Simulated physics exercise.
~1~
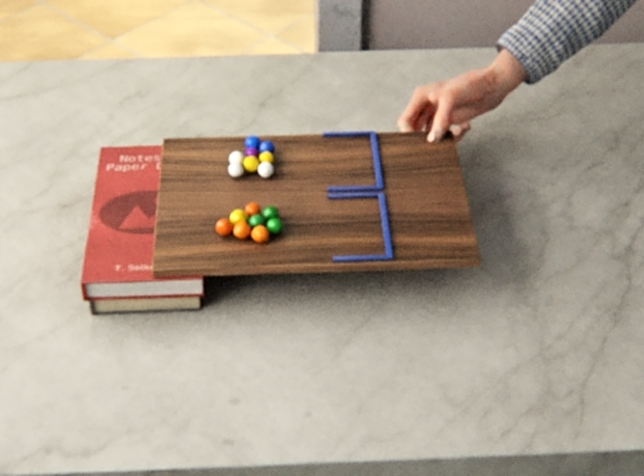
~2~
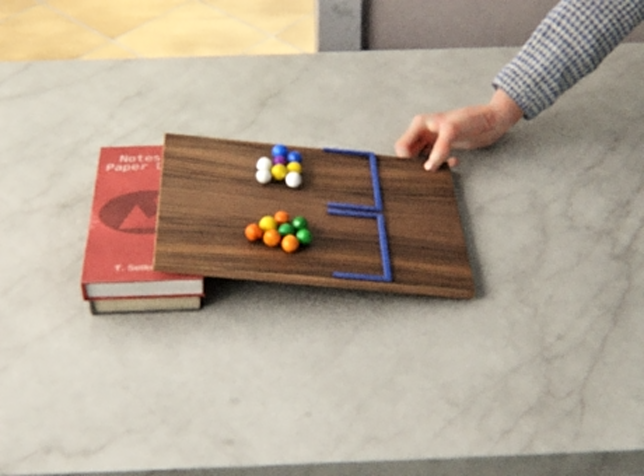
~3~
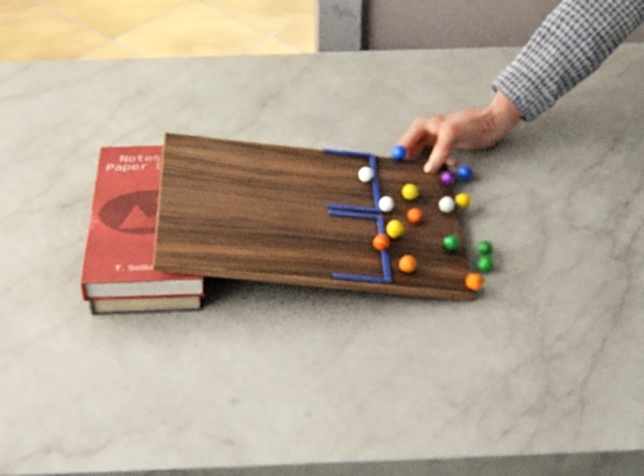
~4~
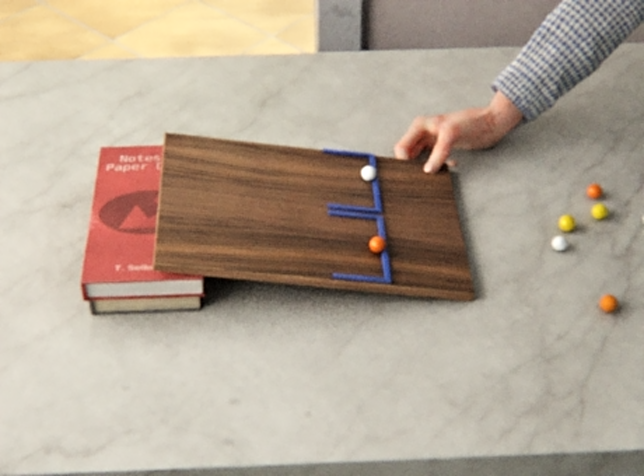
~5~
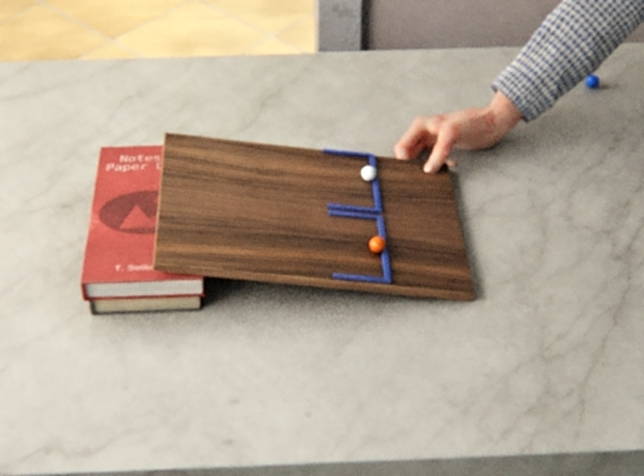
A brown wooden board leans on two stacked books, the upper one red, at the left of a grey marbled counter seen from above, while a hand in a checked sleeve holds its right end. Two clusters of small coloured balls sit on it, each facing a blue barrier. The hand lowers the right end, and the slope steepens. Both clusters roll right, reach the barriers and mostly spill past them, scattering off the board across the counter. Finally, one white ball and one orange ball remain caught, while a blue one lies near the sleeve.
